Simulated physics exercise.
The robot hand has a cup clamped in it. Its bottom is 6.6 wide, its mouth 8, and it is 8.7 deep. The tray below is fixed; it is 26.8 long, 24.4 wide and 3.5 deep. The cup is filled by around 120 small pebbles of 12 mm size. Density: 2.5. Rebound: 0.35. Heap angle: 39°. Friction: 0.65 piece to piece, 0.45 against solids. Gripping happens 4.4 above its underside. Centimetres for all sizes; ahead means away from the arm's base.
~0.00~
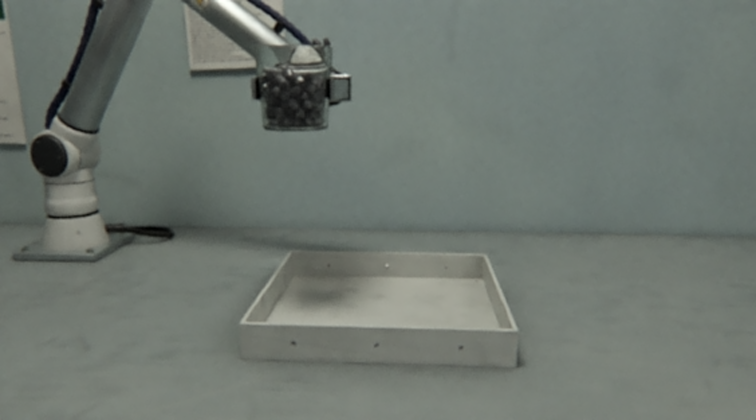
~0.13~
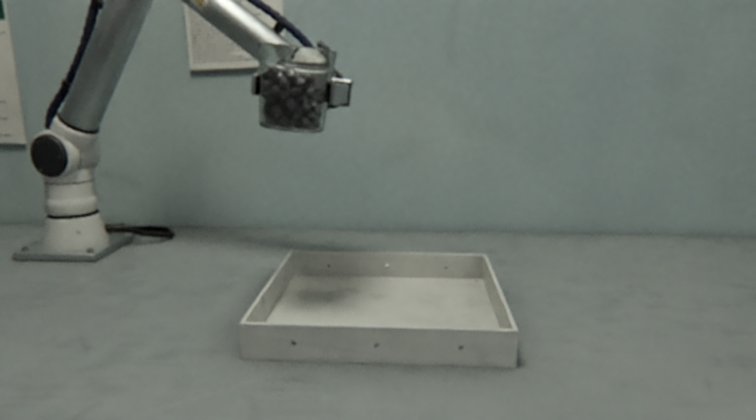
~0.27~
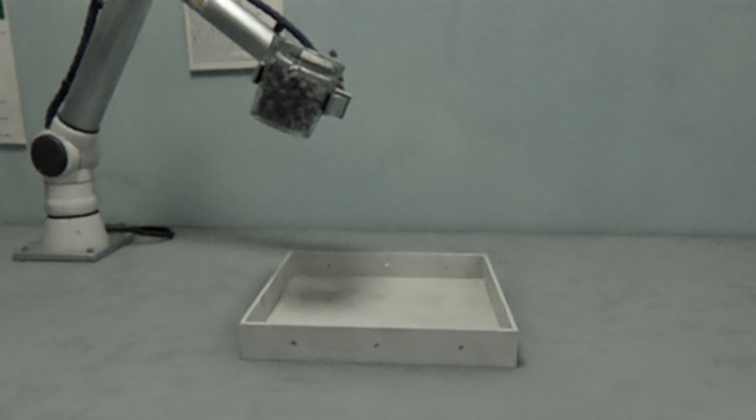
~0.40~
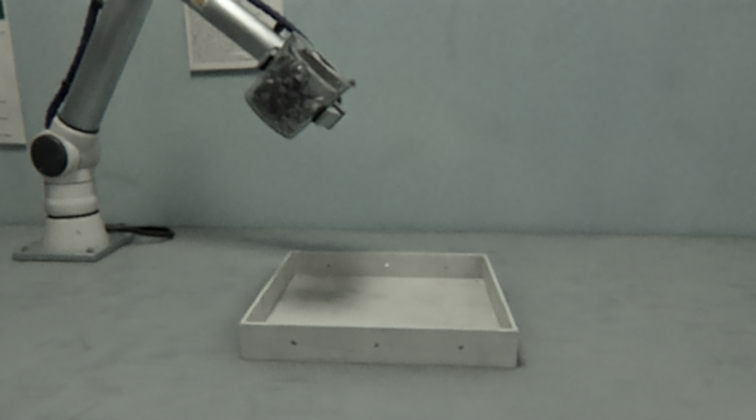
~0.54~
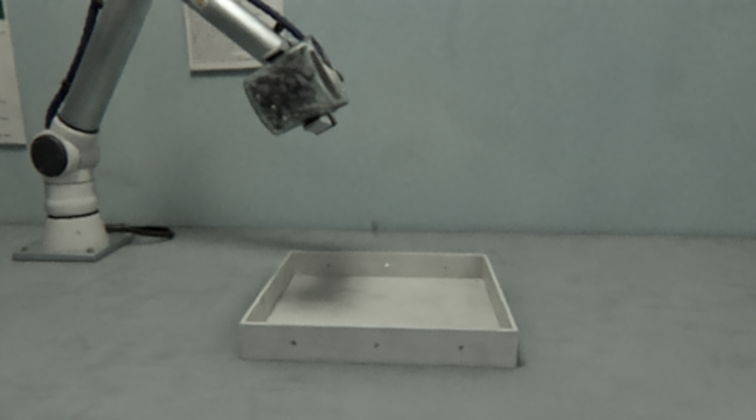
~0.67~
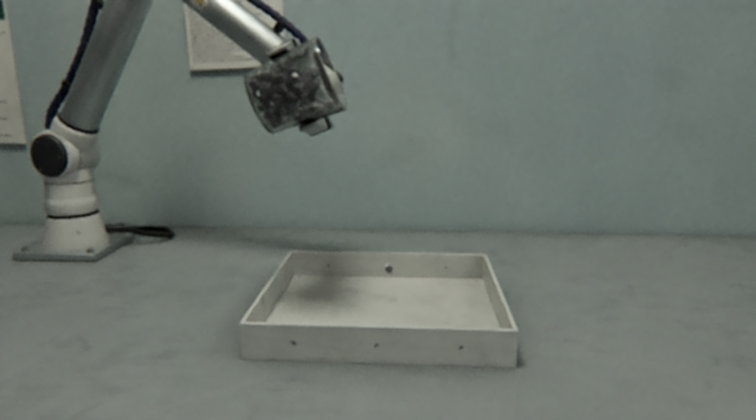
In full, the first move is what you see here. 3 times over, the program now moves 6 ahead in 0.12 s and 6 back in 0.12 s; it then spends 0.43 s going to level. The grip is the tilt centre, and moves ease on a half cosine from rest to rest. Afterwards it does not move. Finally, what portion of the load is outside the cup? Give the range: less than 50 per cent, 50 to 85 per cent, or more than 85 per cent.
The share is 50 to 85 per cent.
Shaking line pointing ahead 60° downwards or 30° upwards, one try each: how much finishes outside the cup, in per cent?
Result: Approx. 10 % and 95 %, one try each.
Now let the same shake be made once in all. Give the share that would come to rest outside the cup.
My guess is near 40 per cent.
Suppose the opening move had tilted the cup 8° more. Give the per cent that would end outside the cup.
Some 95 %.
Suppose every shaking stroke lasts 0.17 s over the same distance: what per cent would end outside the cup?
30 %.
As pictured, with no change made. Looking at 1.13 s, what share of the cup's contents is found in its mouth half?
80 %.
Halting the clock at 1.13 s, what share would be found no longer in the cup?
By then near 50 % is out.
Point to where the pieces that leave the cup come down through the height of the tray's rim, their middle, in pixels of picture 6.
About at (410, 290).
By 1.13 s, tilted 68° forward, highest piece 28 above the table; 62 in the cup, 39 in the tray, 19 in flight or on a rim.
By 1.59 s, tilted 38° forward, highest piece 27 above the table; 77 in the tray, 36 in the cup, 5 on the table or floor, 2 in flight or on a rim.
By 2.02 s, level, highest piece 27 above the table; 79 in the tray, 36 in the cup, 5 on the table or floor.
By 3.07 s, level, highest piece 27 above the table; 79 in the tray, 36 in the cup, 5 on the table or floor.
Final count, 79 in the tray, 36 in the cup, 5 on the table or floor. That is 70 % outside the cup.
